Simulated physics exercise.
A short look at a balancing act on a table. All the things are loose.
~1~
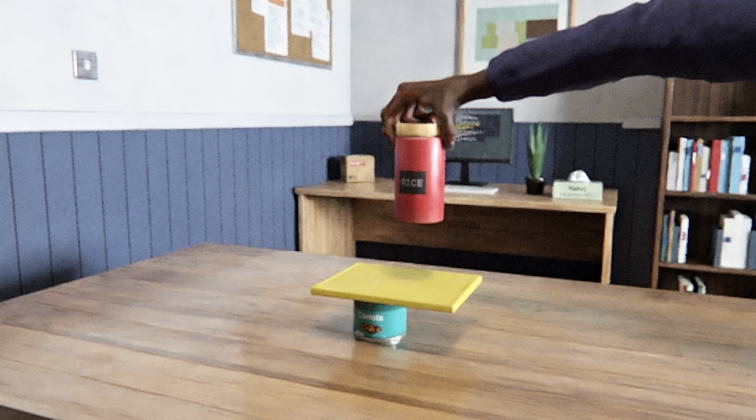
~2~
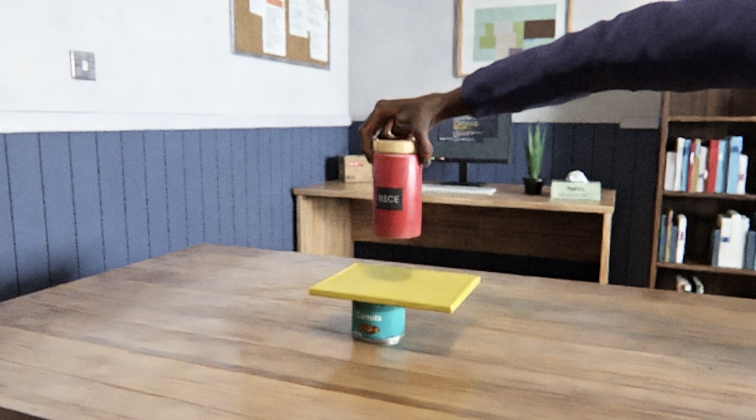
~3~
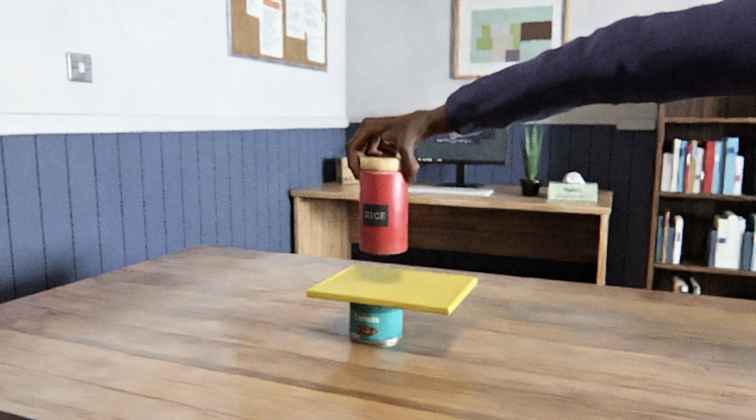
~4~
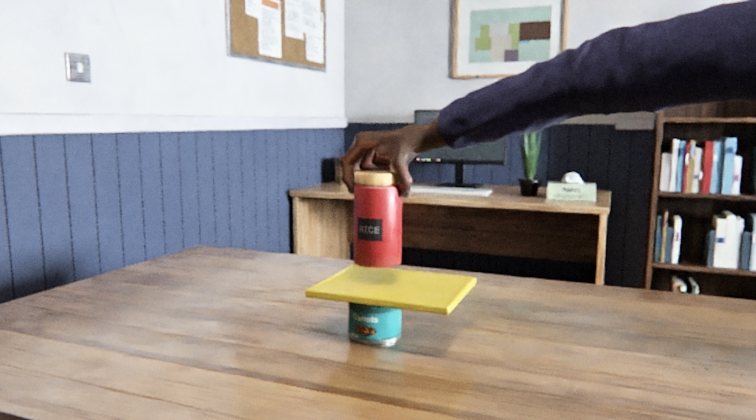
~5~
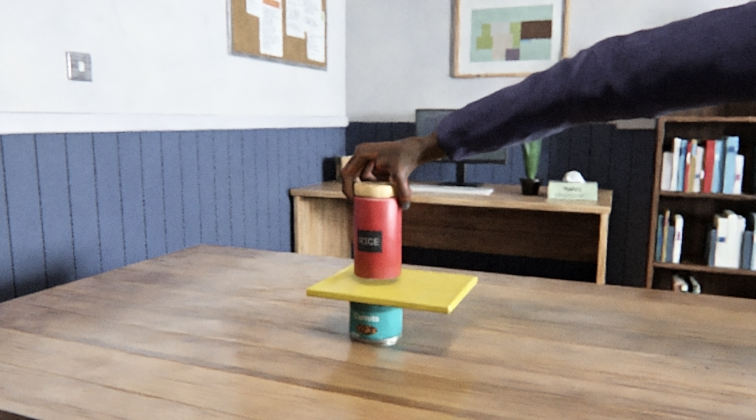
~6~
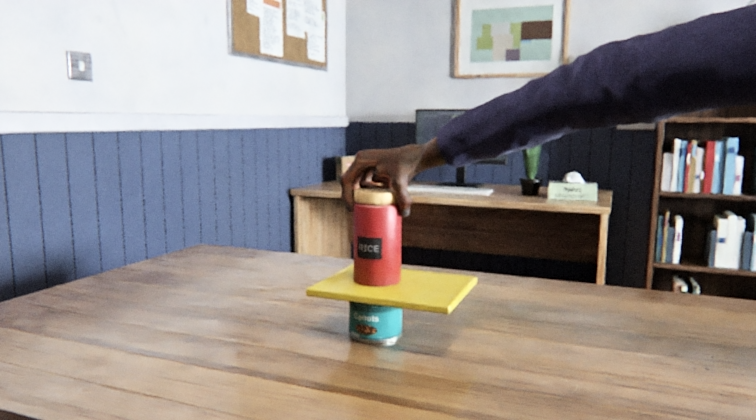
Hand lowering a red rice jar leftward onto a yellow board resting on a teal can, keeping hold of its lid.
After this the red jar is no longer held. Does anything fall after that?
It keeps its balance.
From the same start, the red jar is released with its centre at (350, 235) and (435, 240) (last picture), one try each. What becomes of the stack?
First, it keeps its balance; second, it loses its balance.
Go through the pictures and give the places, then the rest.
Coming down; red jar (420, 172); yellow lid (399, 284), in the first frame.
Coming down; red jar (397, 188); yellow lid (398, 285), in the second frame.
Coming down; red jar (384, 204); yellow lid (395, 286), in the third frame.
Coming down; red jar (378, 218); yellow lid (394, 286), in the fourth frame.
Coming down; red jar (378, 229); yellow lid (395, 285), in the fifth frame.
Set down, still held; red jar (377, 236); yellow lid (395, 286), in the sixth frame.
Then, 0.20 s on from there, no change.
Then, 0.50 s on from there, red jar resting near (377, 236).
In the end, all 3 unmoved. At the end, from the last picture's camera, red jar near (377, 236). The stack holds.
